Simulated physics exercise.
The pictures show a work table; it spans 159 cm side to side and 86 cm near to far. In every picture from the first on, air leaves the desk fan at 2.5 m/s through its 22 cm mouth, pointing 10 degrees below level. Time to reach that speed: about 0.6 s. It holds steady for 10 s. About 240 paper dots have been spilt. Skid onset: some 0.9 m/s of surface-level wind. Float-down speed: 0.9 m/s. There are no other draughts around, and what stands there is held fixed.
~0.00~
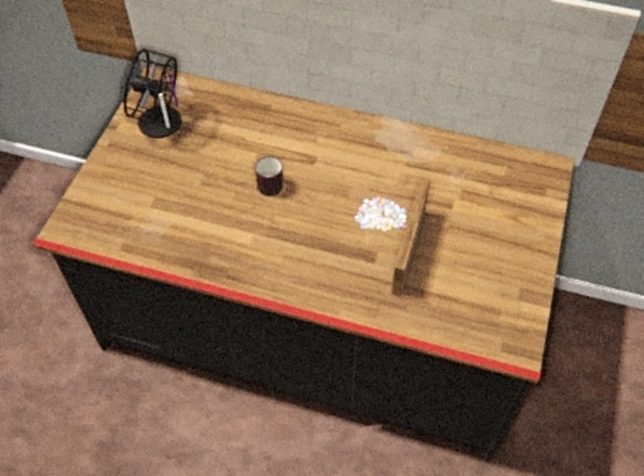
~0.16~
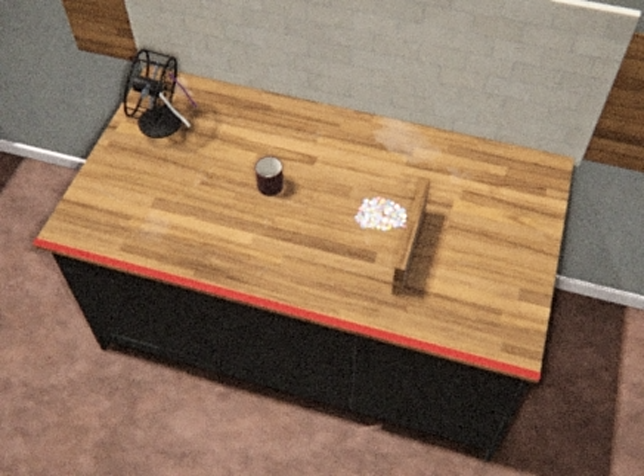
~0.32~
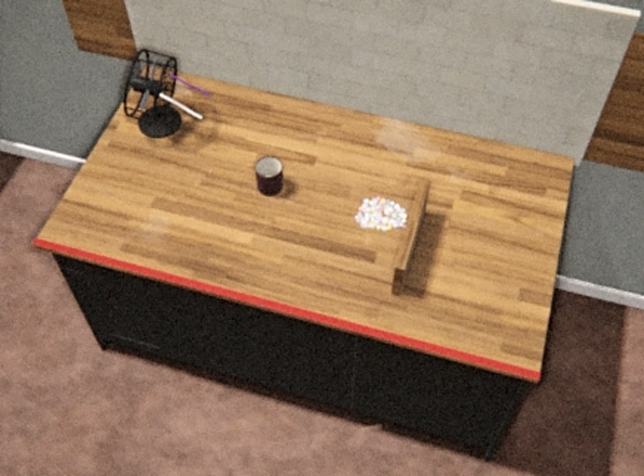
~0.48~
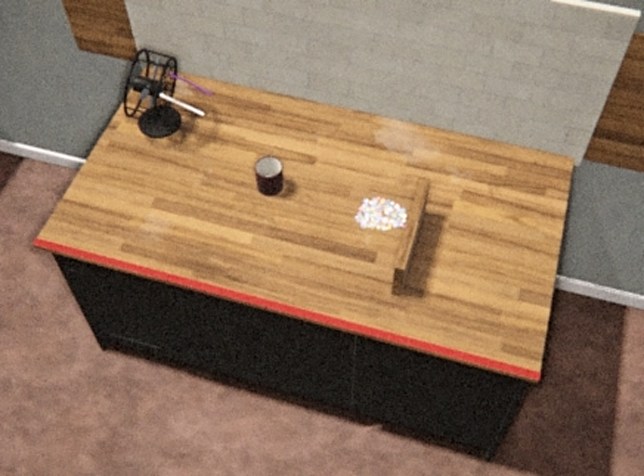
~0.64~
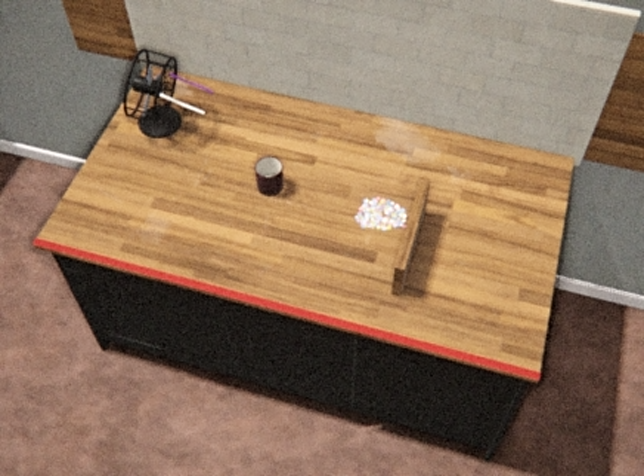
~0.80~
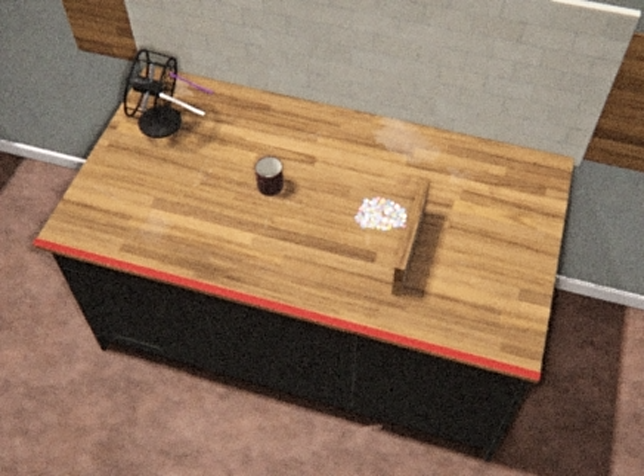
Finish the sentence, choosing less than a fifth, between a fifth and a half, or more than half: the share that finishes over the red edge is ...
The share that finishes over the red edge is between a fifth and a half.
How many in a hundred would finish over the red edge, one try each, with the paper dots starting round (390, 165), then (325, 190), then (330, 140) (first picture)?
Going through the three spots in order, you'd get 1 percent, 15 percent and 1 percent.
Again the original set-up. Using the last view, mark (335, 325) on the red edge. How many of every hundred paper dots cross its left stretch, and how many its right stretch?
0 % left, 30 % right.
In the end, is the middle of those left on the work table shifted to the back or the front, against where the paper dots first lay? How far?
Direction: Frontward; shift: About 30 cm.
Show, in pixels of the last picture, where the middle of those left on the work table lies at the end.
I'd put it around (372, 292).
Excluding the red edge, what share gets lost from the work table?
The share comes to some 0 per cent.
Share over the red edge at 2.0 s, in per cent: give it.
About 0 %.
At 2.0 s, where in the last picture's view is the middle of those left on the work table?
I'd aim at pixel (385, 264) or close to it.
After 2.0 s the count stands so, 0 % are over the red edge; the middle of those still in play is near (385, 264).
After 3.2 s the count stands so, 11 % are over the red edge; the middle of those still in play is near (377, 298).
After 5.5 s the count stands so, 22 % are over the red edge; the middle of those still in play is near (375, 300).
After 10.0 s, at the end, 30 % are over the red edge; the middle of those still in play is near (372, 292).
